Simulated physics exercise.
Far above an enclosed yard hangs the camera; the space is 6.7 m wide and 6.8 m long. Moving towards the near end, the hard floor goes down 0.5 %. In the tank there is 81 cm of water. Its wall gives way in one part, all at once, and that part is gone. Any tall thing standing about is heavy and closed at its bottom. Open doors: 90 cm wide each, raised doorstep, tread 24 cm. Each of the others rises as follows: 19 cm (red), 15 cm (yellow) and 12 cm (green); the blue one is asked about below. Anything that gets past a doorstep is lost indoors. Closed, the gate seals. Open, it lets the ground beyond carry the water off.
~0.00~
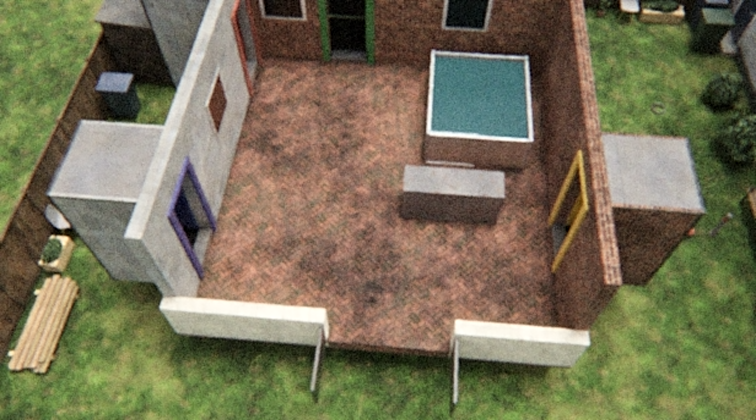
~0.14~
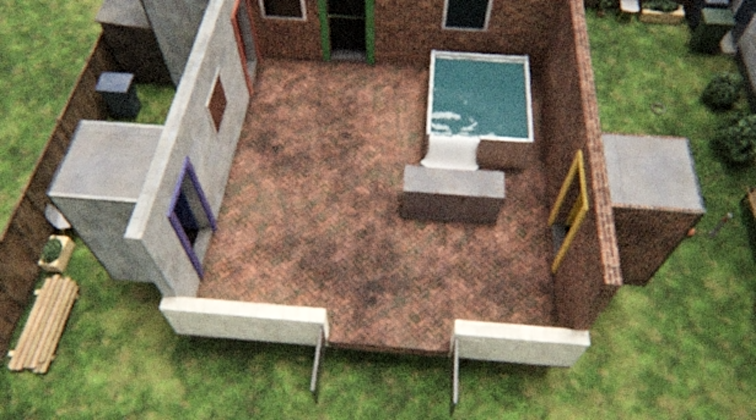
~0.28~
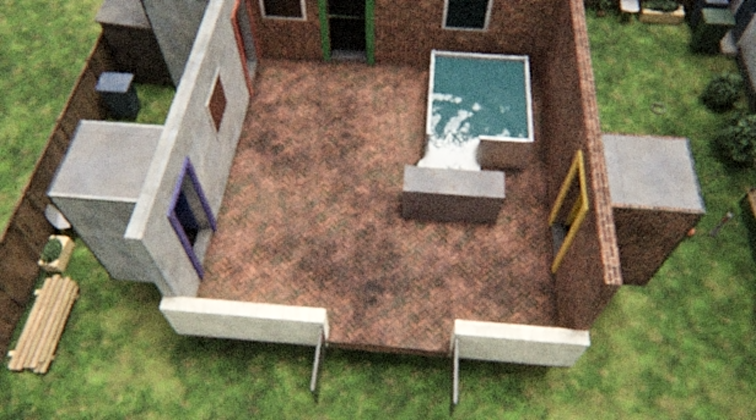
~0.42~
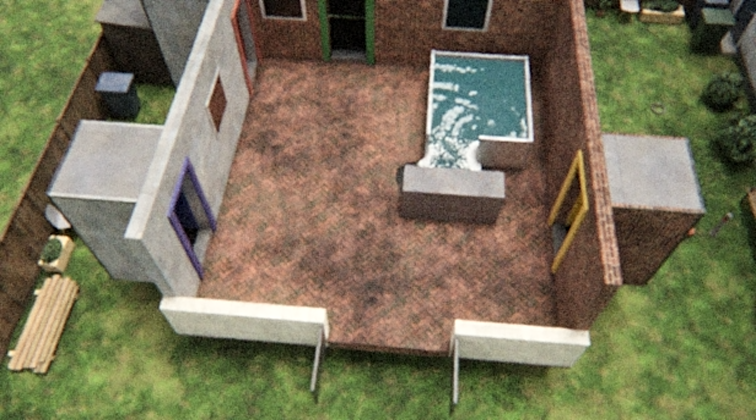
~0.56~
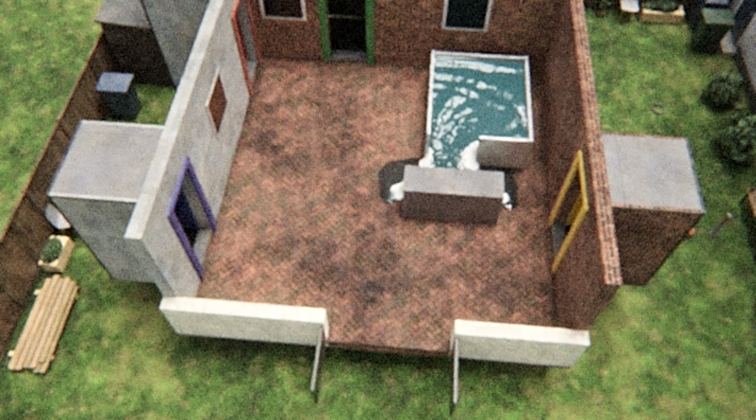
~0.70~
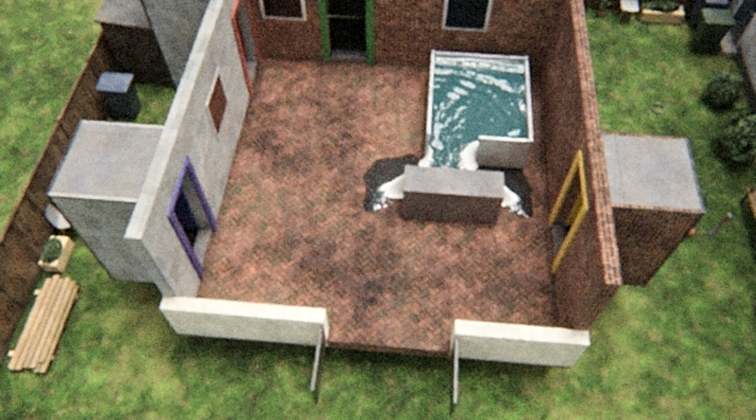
In a brick-paved walled yard seen from above, part of the raised tank's front wall gives way and water pours through the gap against a low grey block, then spreads around both its ends onto the paving.
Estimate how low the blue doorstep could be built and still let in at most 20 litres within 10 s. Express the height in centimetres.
I would say 9.5 cm or so.
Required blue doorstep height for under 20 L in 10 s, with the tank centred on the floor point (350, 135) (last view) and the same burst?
In this case, 24 cm or so.
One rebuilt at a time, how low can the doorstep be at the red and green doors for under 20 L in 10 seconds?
Close to 10.5 cm (red) and close to 12.0 cm (green).
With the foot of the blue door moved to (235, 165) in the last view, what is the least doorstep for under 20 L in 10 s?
It needs about 16 cm.
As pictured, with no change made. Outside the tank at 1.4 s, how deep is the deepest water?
About 66 cm at most.
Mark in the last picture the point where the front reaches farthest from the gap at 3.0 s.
Front tip: Approx. (191, 316) px.
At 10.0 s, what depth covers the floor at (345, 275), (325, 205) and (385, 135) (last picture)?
That's 6, 8 and 7 cm, in the order given.
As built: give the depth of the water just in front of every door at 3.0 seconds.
Lab note, depth in cm: Red 12; blue 13; yellow 11; green 0.
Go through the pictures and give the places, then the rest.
The tank at (479, 97) is whole and still, 81 cm deep; the blue door at (195, 225) is dry, in the first picture.
The gap is at (452, 153), the front 0.3 m out at a hidden place; the back of the tank holds 81 cm, in the second picture.
Water pours out at (452, 154) and has run 0.8 m, to a hidden place; about 13 cm deep outside, 81 cm at the back, in the third picture.
The front is at a hidden place, 1.0 m from the gap at (452, 155); 1.6 m2 of floor is wet, 81 cm left at the back, in the fourth picture.
The gap is at (452, 155), the front 1.3 m out at (387, 200); the back of the tank holds 79 cm, in the fifth picture.
Water pours out at (452, 154) and has run 1.7 m, to (371, 208); about 11 cm deep outside, 71 cm at the back; the blue door at (195, 225), 5.3 m from the gap, is still 3.3 m from the nearest water, in the sixth picture.
After 1.4 s water covers 20 % of the floor, deepest (66 cm) near (443, 189); it has not reached the blue door.
After 3.0 s water covers 65 % of the floor, deepest (39 cm) near (443, 189); 13 cm at the blue door, 0 litres in over its 16 cm doorstep.
After 10.0 s water covers 100 % of the floor, deepest (17 cm) near (191, 316); 9 cm at the blue door, 0 litres in over its 16 cm doorstep.
At the blue door as built, the water arrived by 2.2 s and peaked near 16 cm at 2.4 s.
With a doorstep of 7.5 cm, 43 litres would have come in within the 10 s; with 12 cm, 7 litres. So under 20 litres takes about 9.5 cm.
